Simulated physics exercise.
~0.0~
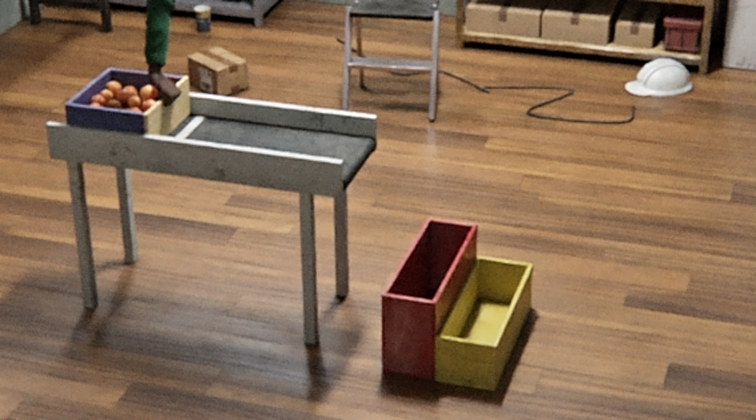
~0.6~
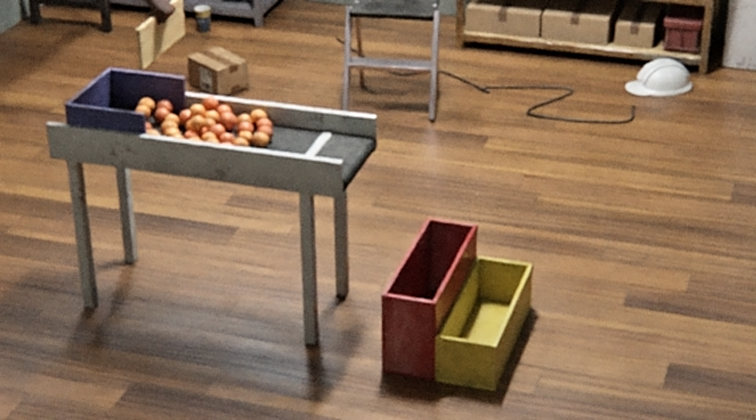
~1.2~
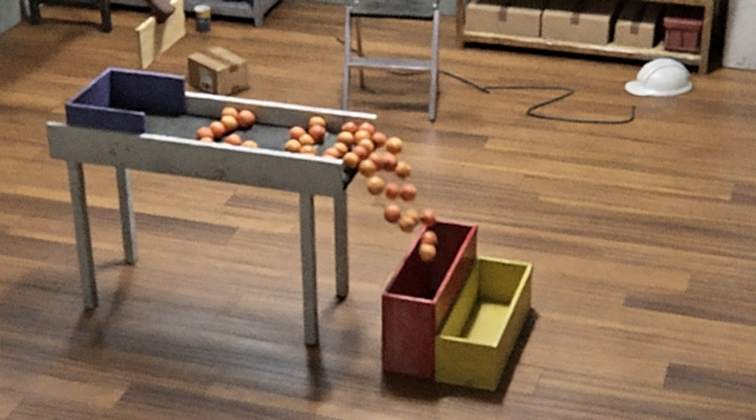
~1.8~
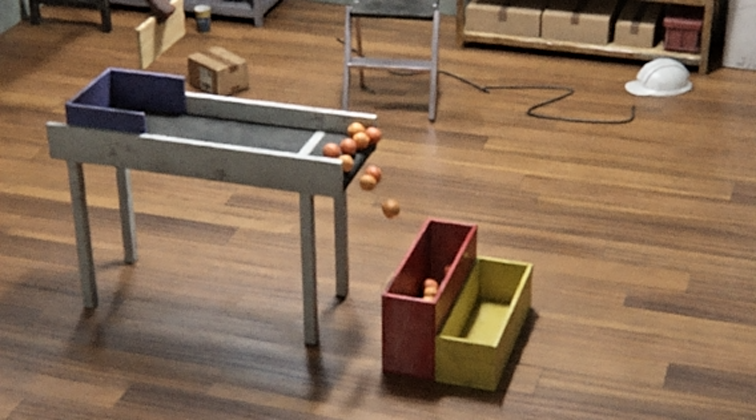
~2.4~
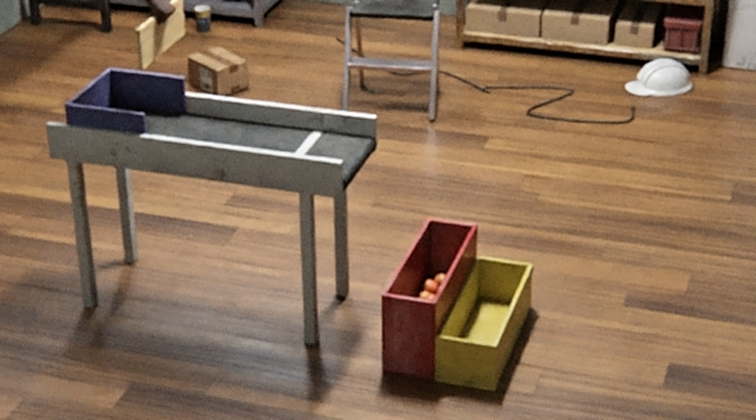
Orange balls in a blue pen ride a belt to the right once a hand lifts the gate holding them, then spill off the end in a loose stream and drop into the red tote, leaving the belt bare and the yellow bin beside it empty.
